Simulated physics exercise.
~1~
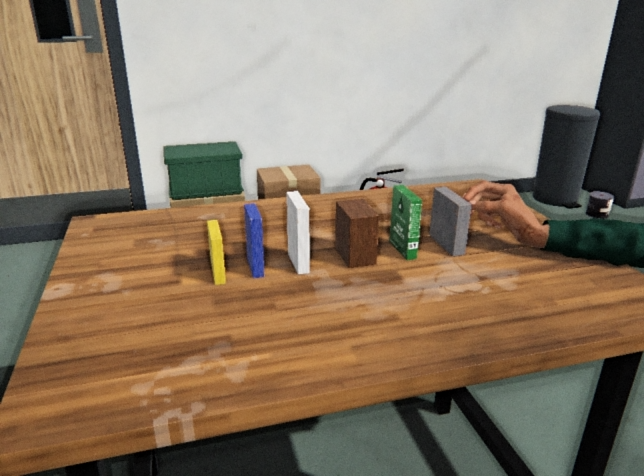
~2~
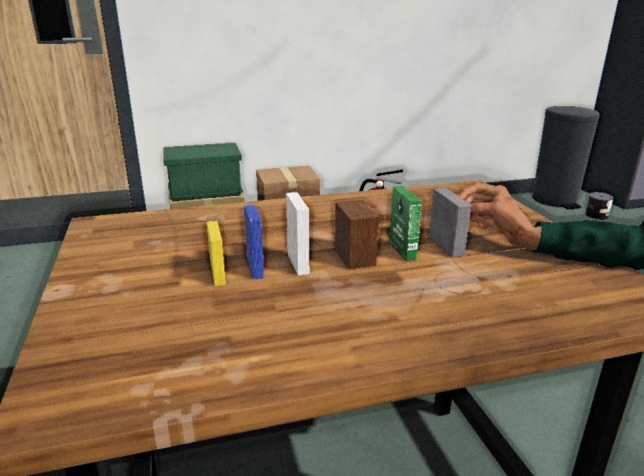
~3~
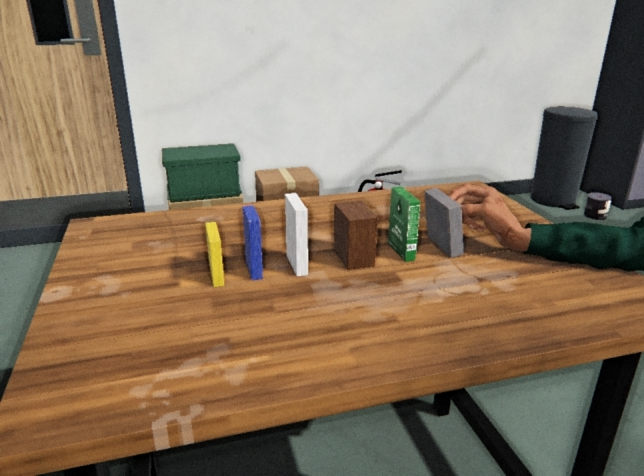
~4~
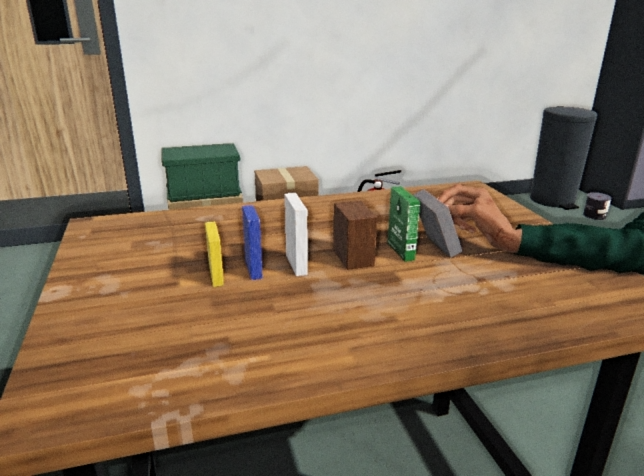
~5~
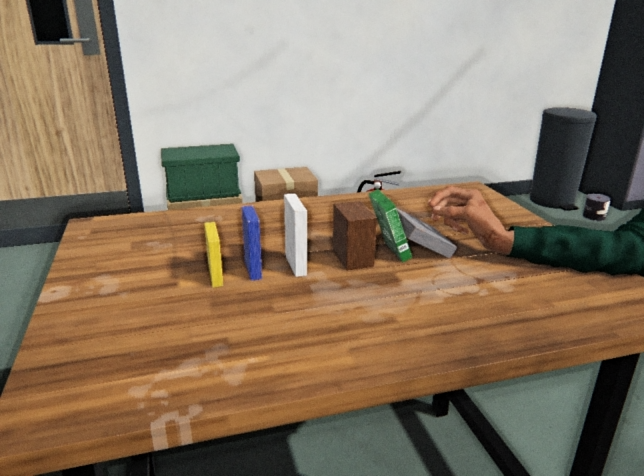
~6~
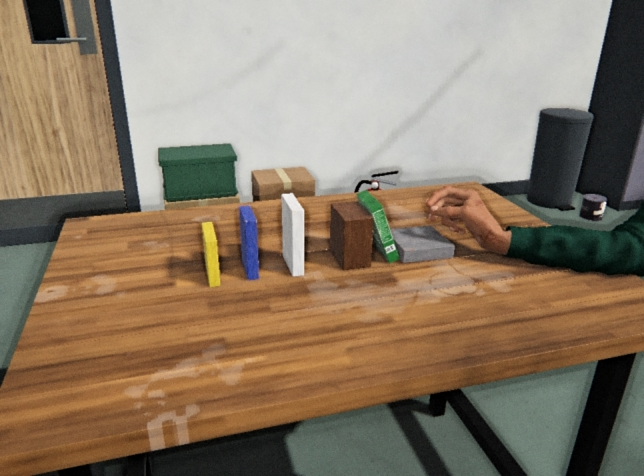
To begin with, six flat pieces stand on end in a row across a wooden table, running from yellow, blue and white on the left to brown, green and grey on the right, with a hand in a dark green sleeve at the grey block. The fingers tip the grey block leftward until it leans over against the green packet. The green packet then tilts left toward the brown block while the grey one drops. Finally the grey block lies nearly flat, the green packet rests askew against the upright brown block, and the others still stand.
